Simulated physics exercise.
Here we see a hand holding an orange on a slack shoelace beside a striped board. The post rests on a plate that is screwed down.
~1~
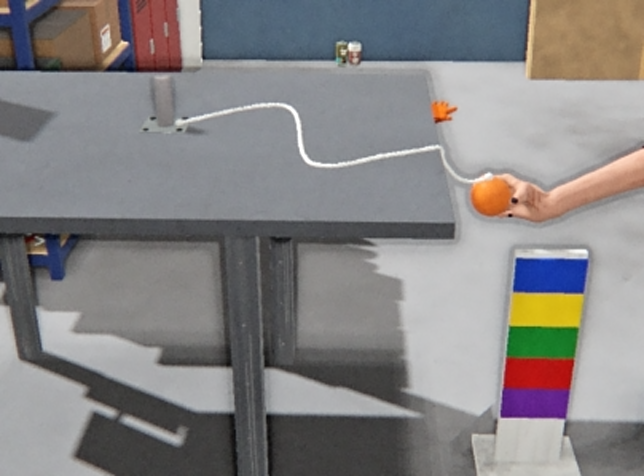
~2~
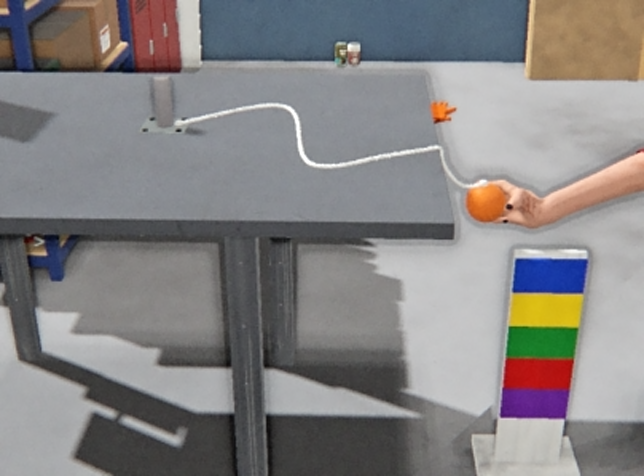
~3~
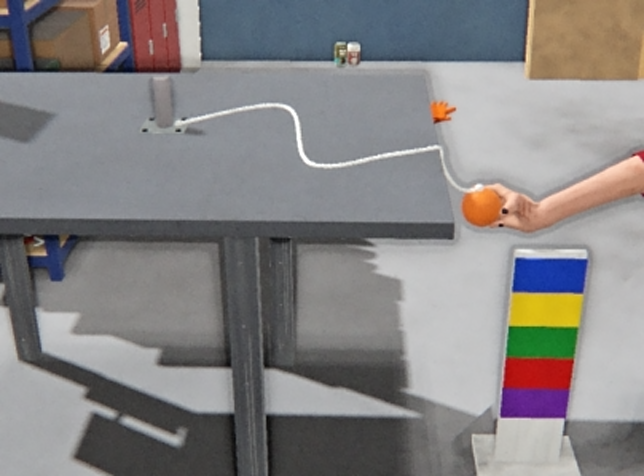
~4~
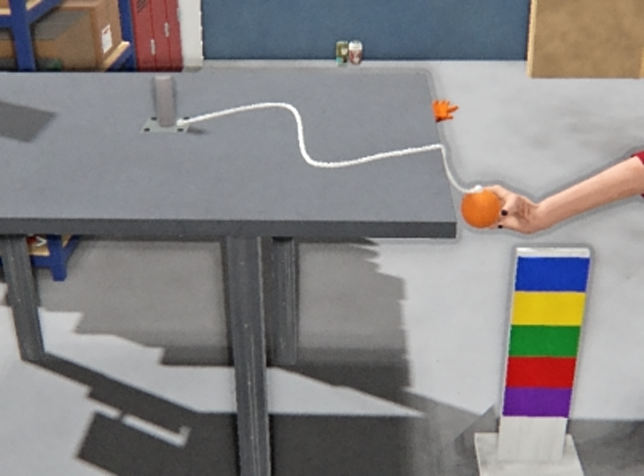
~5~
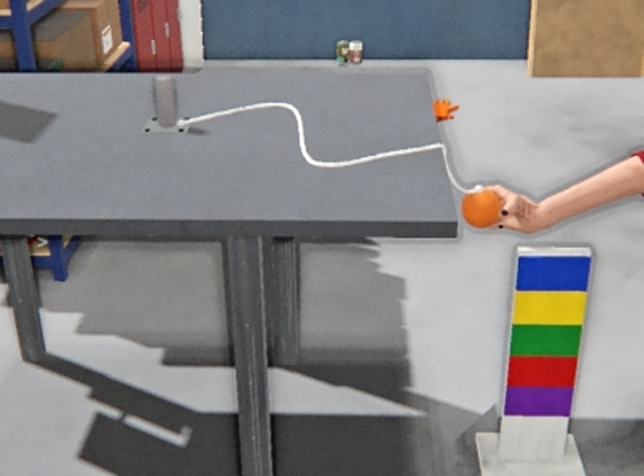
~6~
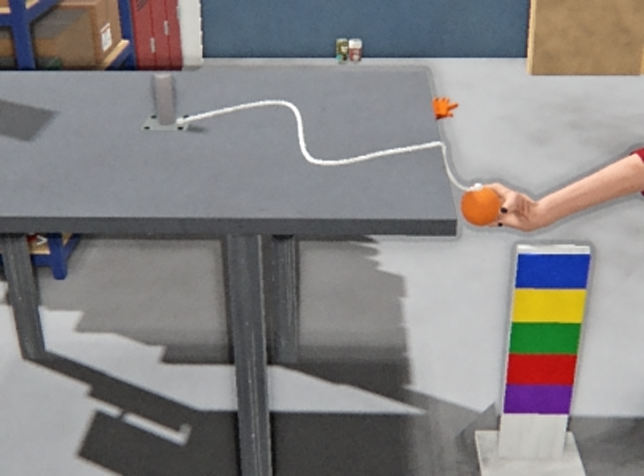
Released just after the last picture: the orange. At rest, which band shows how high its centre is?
The red band shows it.
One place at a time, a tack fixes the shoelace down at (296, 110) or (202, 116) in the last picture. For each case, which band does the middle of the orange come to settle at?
Results, in sequence: Green / red.
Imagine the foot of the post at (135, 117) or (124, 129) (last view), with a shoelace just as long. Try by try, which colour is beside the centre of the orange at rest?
Result 1: Green. Result 2: Green.
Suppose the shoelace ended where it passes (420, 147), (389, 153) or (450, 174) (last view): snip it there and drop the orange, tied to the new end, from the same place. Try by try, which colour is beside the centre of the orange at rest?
Lab note - try 1: Yellow; try 2: Blue; try 3: Green.
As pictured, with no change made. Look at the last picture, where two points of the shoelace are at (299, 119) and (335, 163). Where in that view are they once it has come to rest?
Roughly (354, 126) for the first and (436, 184) for the second.
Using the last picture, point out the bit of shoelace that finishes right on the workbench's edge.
Check around (303, 148) - that's where it is.
A little later, orange near (426, 332); level with green.
Next, orange near (432, 346); level with red.
When it is over, orange near (427, 348); level with red. The red one.
